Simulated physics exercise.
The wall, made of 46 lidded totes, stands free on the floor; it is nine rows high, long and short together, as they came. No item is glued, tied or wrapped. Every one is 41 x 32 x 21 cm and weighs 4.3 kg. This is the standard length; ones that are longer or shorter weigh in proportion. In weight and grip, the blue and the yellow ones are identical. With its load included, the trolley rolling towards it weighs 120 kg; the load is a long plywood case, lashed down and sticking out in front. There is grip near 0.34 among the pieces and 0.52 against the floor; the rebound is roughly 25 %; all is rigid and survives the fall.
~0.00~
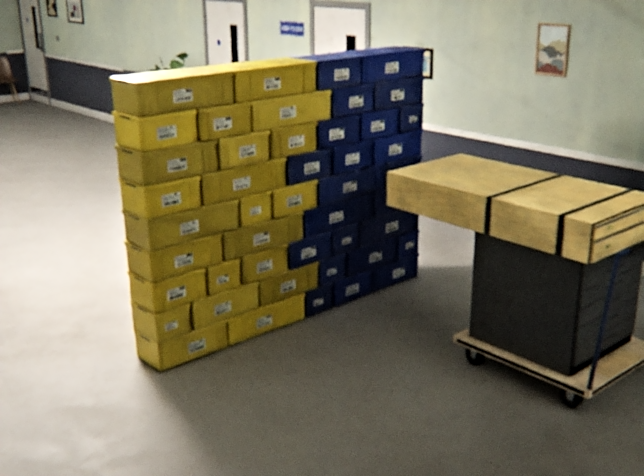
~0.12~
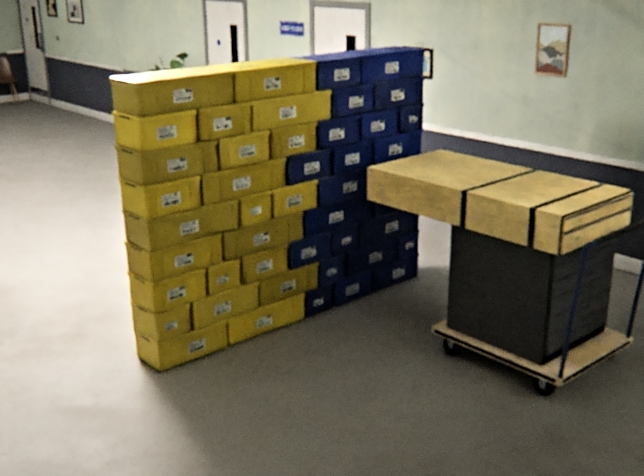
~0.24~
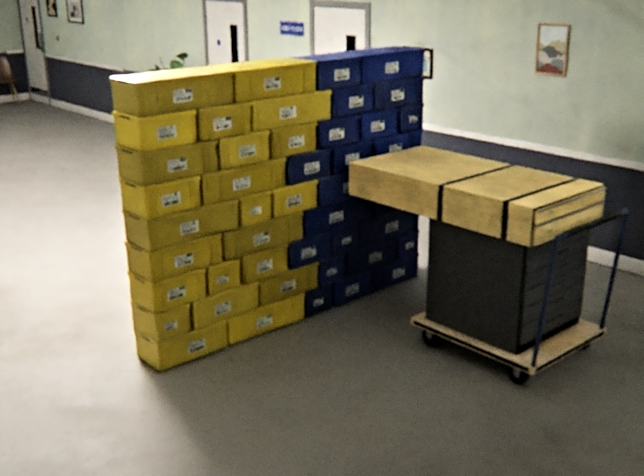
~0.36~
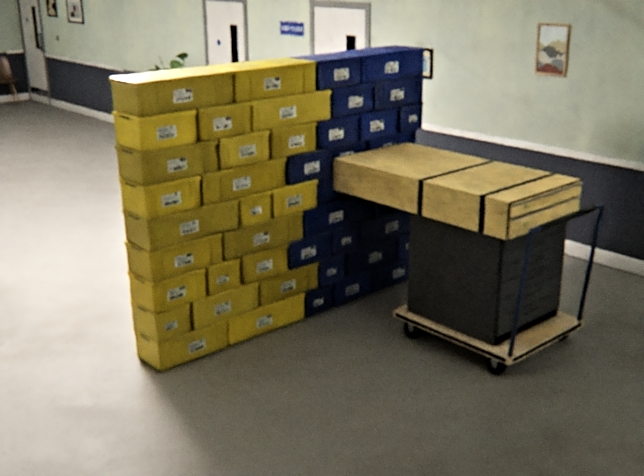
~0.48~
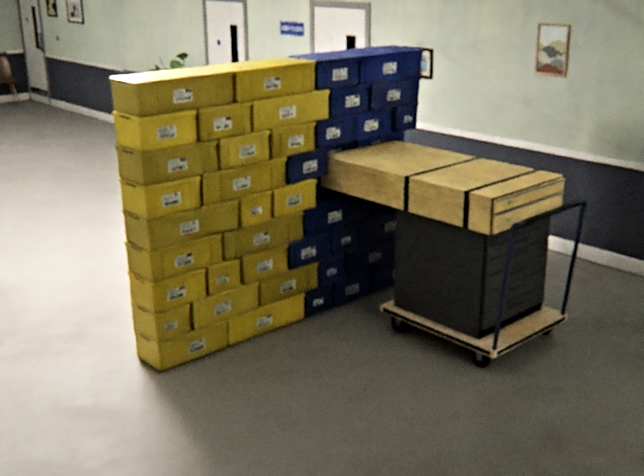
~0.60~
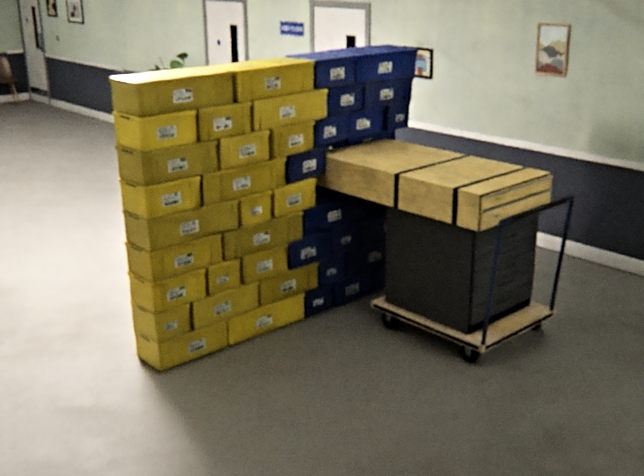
We see a flatbed trolley carrying a long wooden case on a dark block move left toward a wall of yellow and blue boxes; the case's front end pushes into the blue side, and several blue boxes shift and lean slightly.
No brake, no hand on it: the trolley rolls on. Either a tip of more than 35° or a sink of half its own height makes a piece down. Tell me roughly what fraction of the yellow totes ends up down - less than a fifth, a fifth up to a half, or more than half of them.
Down at the end: Less than a fifth.
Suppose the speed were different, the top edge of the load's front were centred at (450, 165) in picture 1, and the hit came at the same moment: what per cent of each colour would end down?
Result - yellow: 0%; blue: 30%.
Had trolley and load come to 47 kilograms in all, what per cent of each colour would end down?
The split would be yellow 0, then blue 0 per cent.
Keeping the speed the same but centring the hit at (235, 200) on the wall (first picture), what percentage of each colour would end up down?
Yellow 70 %, blue 20 %.
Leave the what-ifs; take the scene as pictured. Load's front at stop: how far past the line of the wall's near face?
I'd put it at around 65 cm past it.
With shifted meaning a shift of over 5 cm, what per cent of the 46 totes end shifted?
30 %.
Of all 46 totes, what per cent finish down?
Something close to 20 percent of them.
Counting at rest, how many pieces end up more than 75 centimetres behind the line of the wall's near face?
Around 6 of the pieces.
By 1.00 s, load 47 cm past the wall's line, still rolling; none of the 23 yellow totes down (7 of 46 in all colours); top yellow tote unmoved; top blue tote tilted 10°.
By 1.64 s, load 65 cm past the wall's line, still rolling; none of the 23 yellow totes down (10 of 46 in all colours); top yellow tote unmoved; top blue tote tilted 33°, 12 cm lower.
When it is over (3.7 s), load 66 cm past the wall's line, stopped; none of the 23 yellow totes down (10 of 46 in all colours); top yellow tote unmoved; top blue tote 1.67 m lower. That is 0 per cent. In pixels of the last frame, middles, top yellow tote near (173, 91), top blue tote near (464, 232).
